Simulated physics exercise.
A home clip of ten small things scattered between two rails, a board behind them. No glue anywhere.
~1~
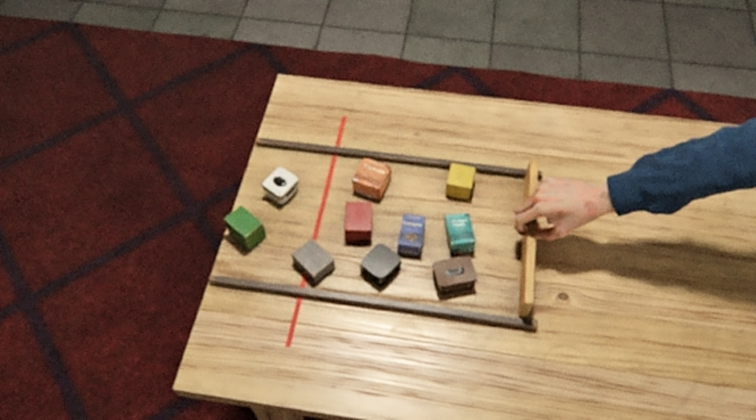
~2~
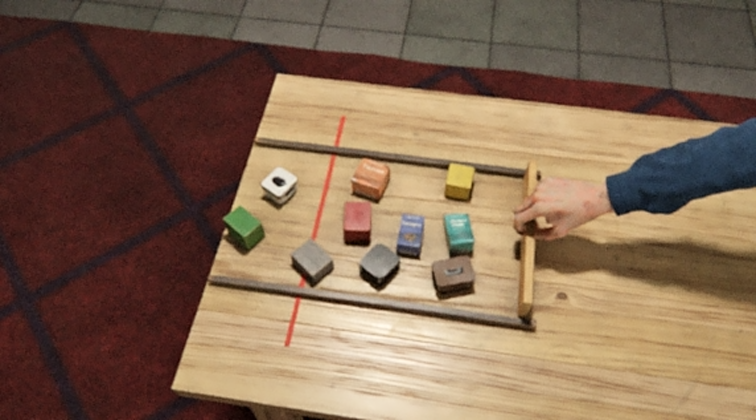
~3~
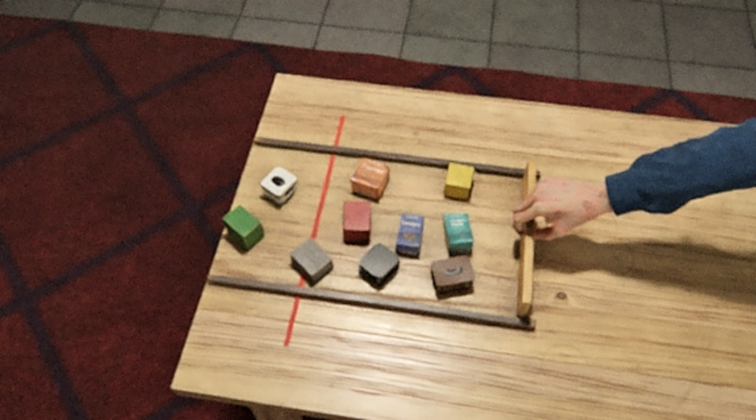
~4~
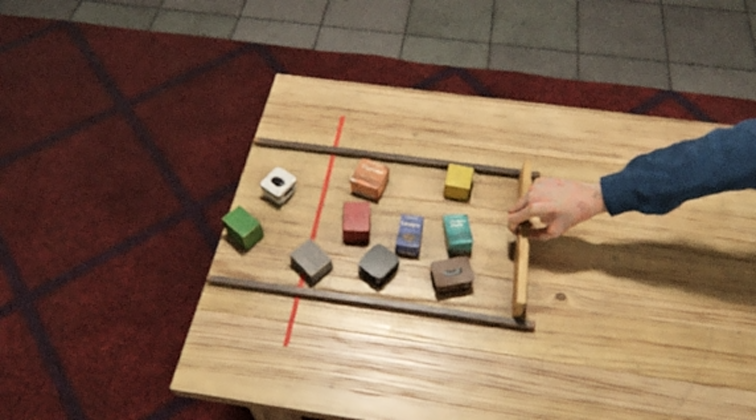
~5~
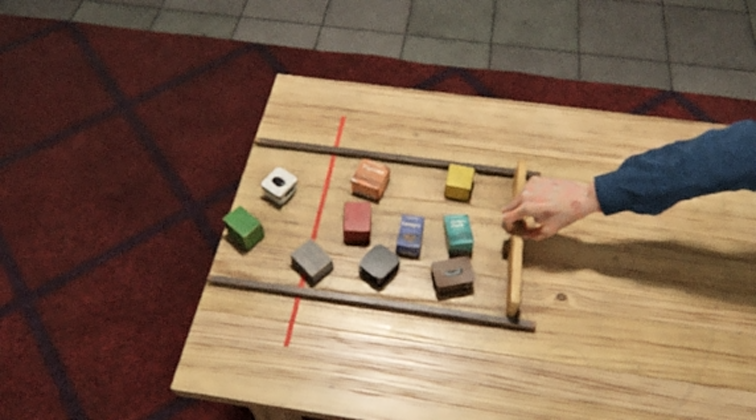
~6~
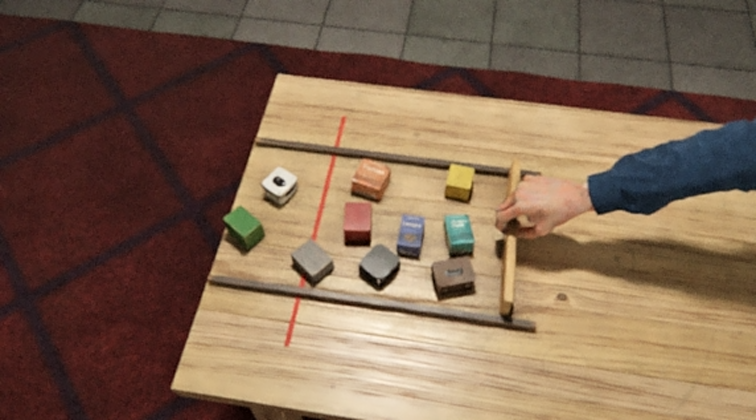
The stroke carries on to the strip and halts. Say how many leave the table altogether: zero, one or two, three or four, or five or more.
As it turns out, the number that fall off is zero.
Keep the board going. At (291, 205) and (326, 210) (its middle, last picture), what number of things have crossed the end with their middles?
The counts: 4 and 0.
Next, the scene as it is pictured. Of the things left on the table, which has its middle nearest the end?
The green block.
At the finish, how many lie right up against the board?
That makes 3.
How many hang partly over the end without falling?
2 of them.
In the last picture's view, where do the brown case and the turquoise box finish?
Near (291, 248) and (308, 204).
Early on, none off yet; green block at rest near (245, 228); white case at rest near (281, 187); grey block at rest near (313, 261).
A while later, none off yet; green block at rest near (245, 228); white case at rest near (281, 187); grey block travelled about its own width near (276, 256).
Finally, the number that fall off is zero.
